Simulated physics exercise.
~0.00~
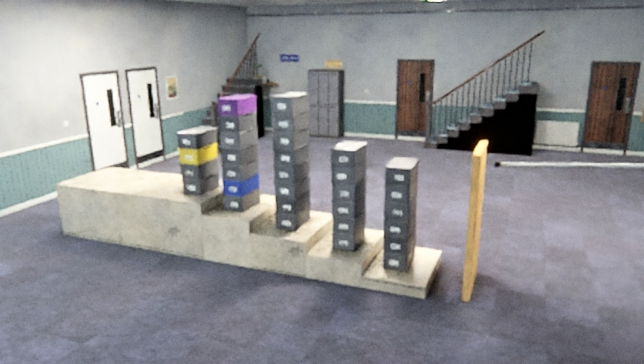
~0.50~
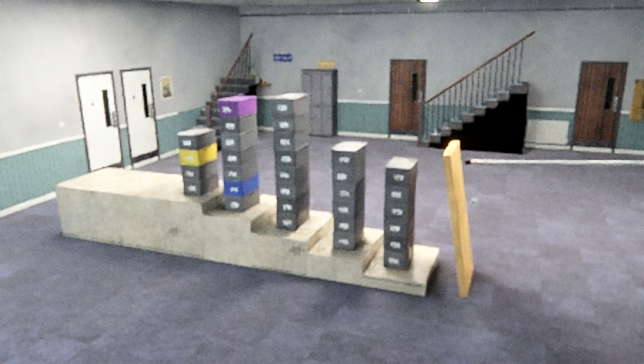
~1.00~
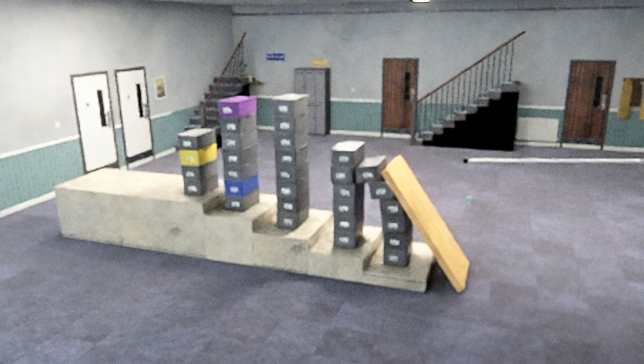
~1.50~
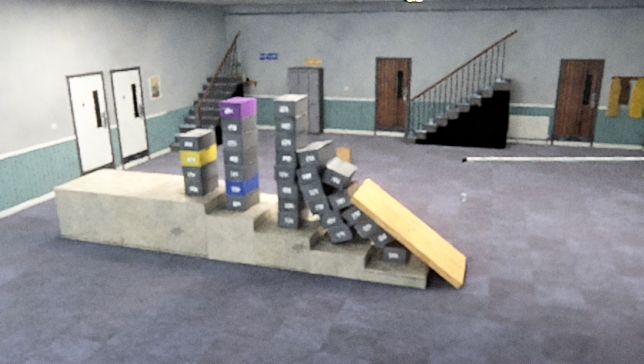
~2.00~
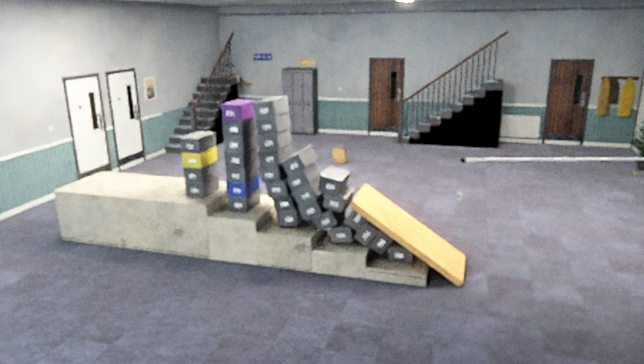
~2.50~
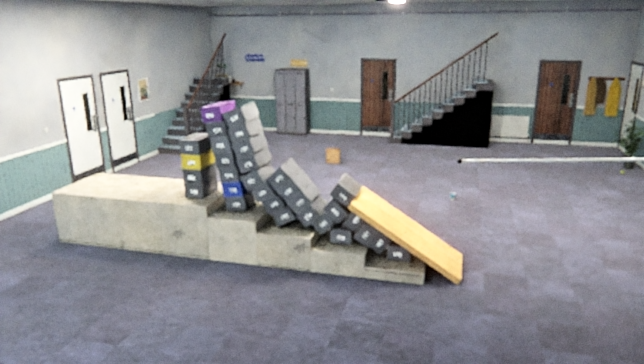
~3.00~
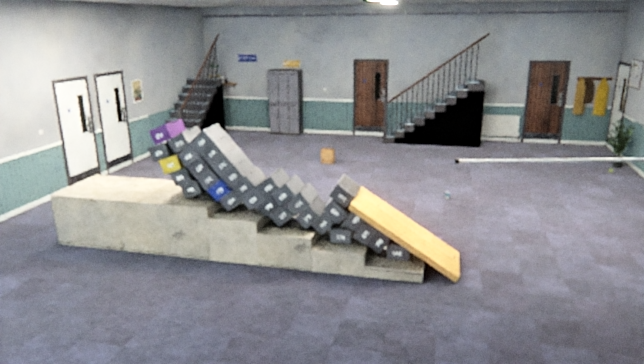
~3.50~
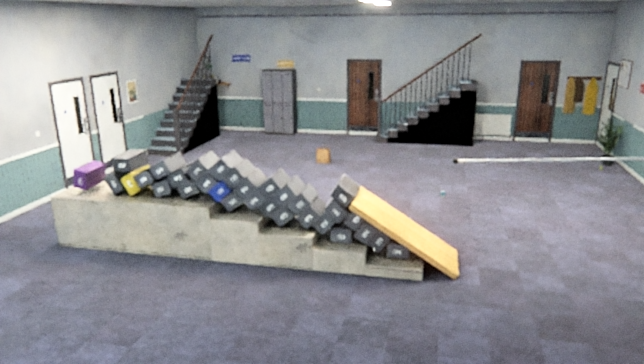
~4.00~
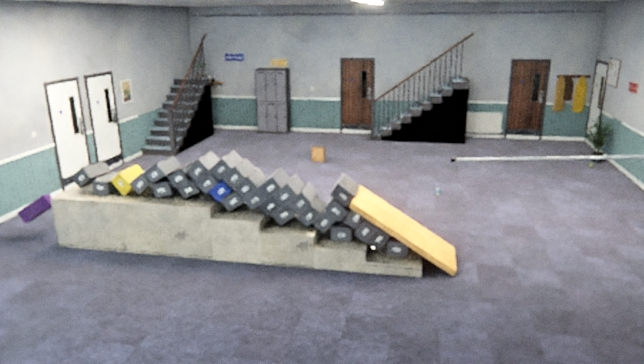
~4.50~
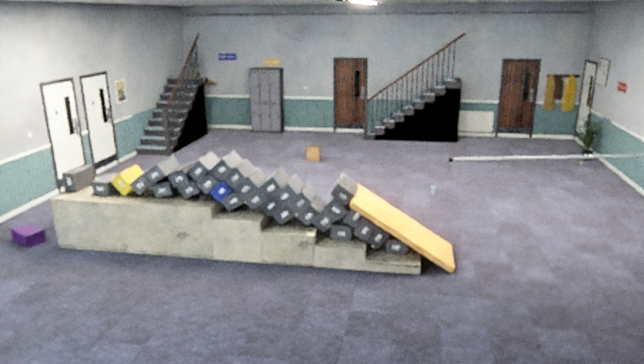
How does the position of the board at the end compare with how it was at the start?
At the start the board stood upright on the floor to the right of the stacks. By the end it was leaning at a slant to the left, resting against the fallen boxes on the lower steps.
